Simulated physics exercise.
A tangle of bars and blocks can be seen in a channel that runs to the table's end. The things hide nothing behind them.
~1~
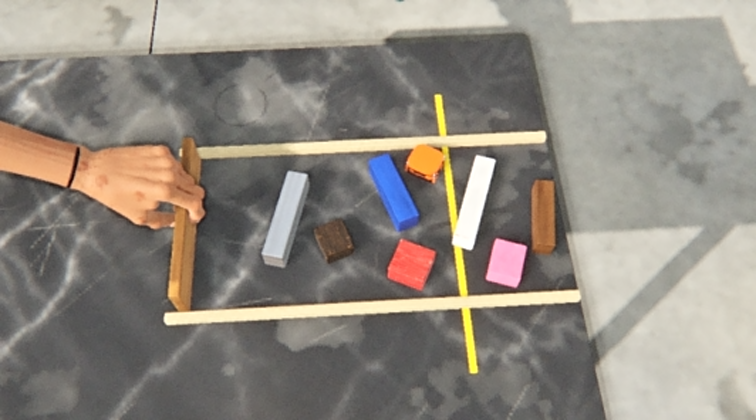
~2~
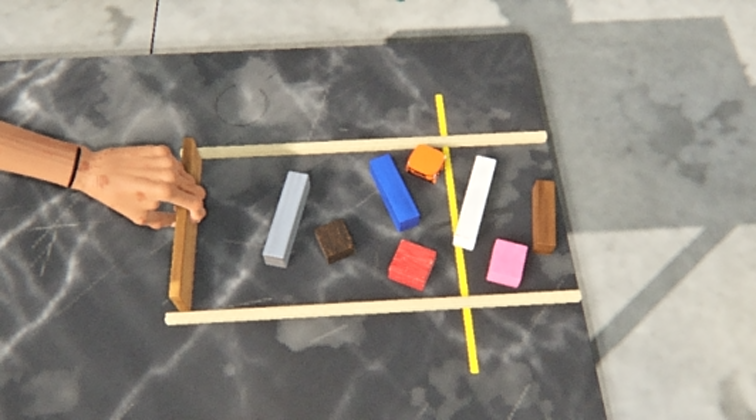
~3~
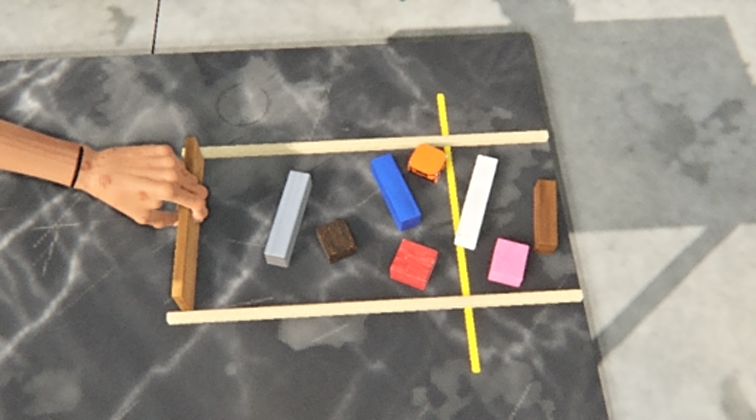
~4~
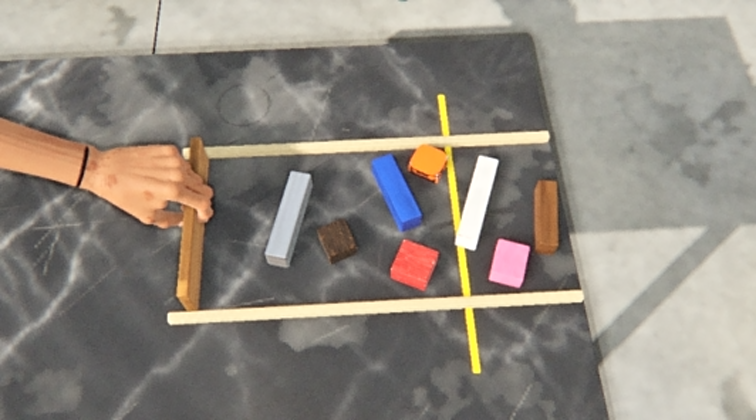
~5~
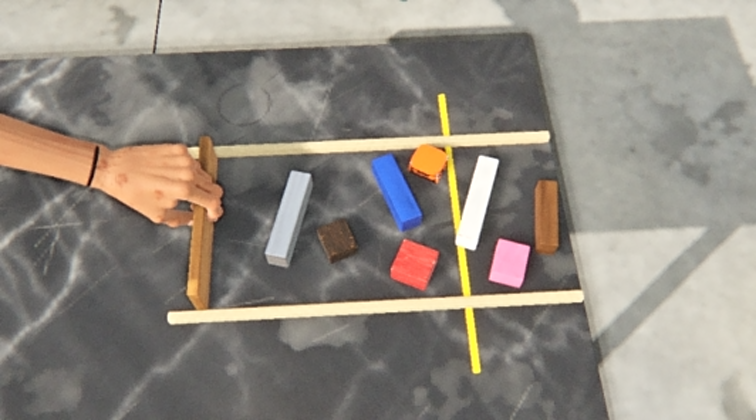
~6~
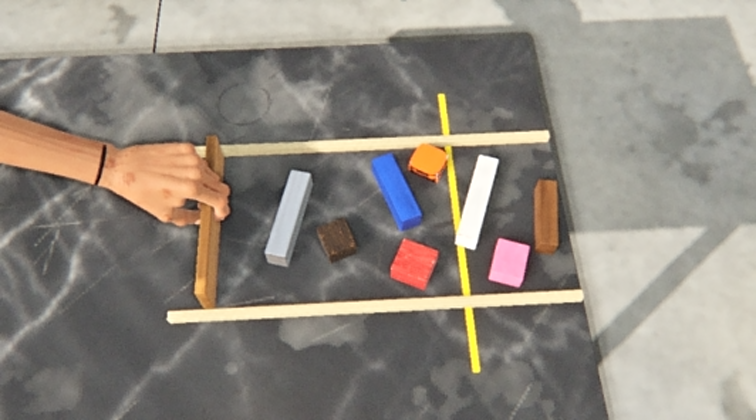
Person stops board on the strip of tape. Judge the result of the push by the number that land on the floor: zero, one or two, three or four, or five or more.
Seems none of them come crashing down.
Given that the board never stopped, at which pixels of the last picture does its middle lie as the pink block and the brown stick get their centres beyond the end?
The pink block gives roughly (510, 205), the brown stick roughly (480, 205).
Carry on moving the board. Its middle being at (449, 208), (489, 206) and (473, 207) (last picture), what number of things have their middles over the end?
Going through the three positions, you'd get 0, 1 and 0.
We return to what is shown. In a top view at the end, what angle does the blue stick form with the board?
I'd put it at about 0°.
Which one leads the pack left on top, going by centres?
That's the brown stick.
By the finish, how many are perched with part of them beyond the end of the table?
The tally is 0.
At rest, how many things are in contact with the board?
That number would be 2.
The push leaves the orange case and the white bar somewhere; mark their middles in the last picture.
The orange case at (506, 154), the white bar at (528, 198).
Soon after, none off yet; brown stick at rest near (546, 216); pink block at rest near (509, 263); white bar at rest near (477, 201).
After that, none off yet; brown stick at rest near (546, 216); pink block at rest near (509, 263); white bar moving near (484, 201).
In the end, the number that fall off is zero.
